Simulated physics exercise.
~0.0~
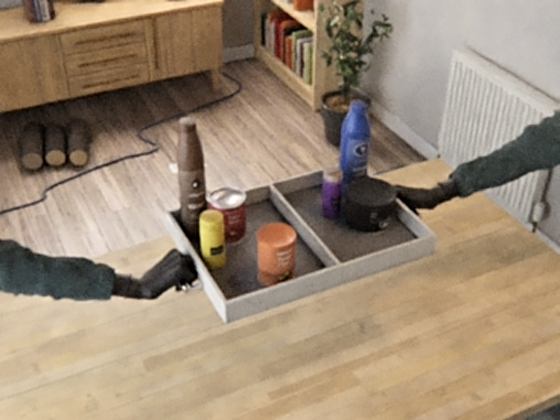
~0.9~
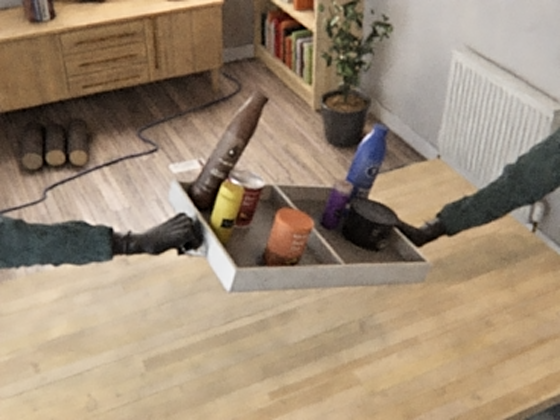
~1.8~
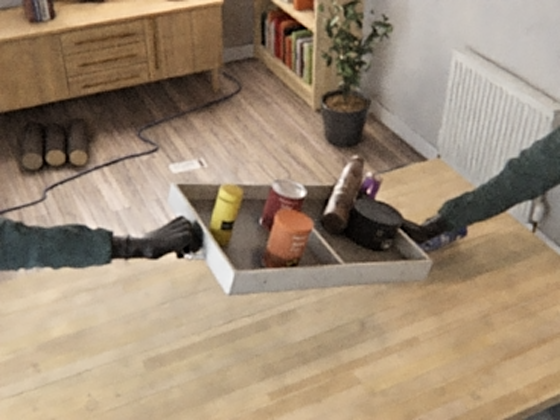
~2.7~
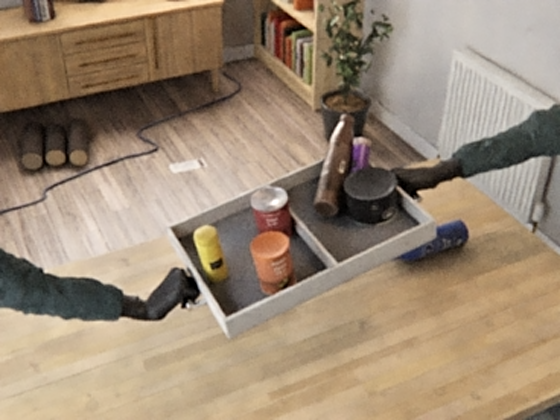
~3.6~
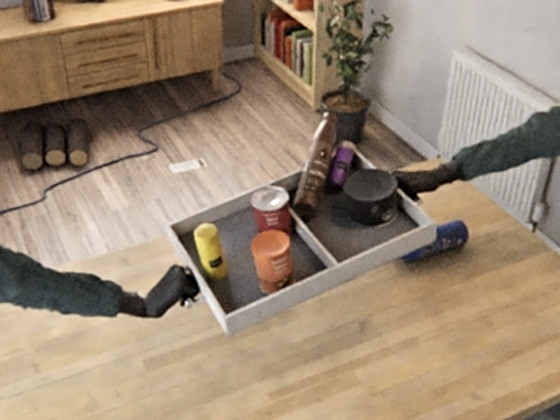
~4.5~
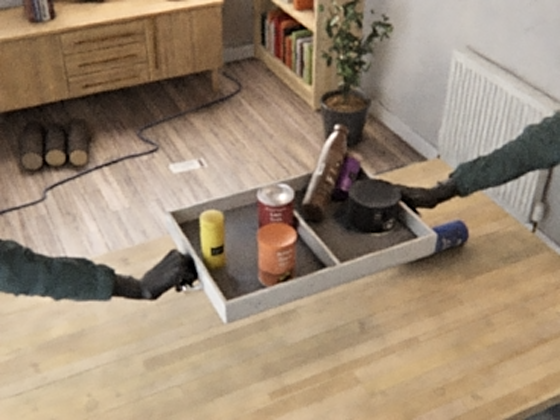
A blue bottle tumbled off the right side of a tray when two gloved hands tipped it that way, while a brown bottle and a purple shaker toppled over; the hands then tilted it left and levelled it, leaving the other items upright.
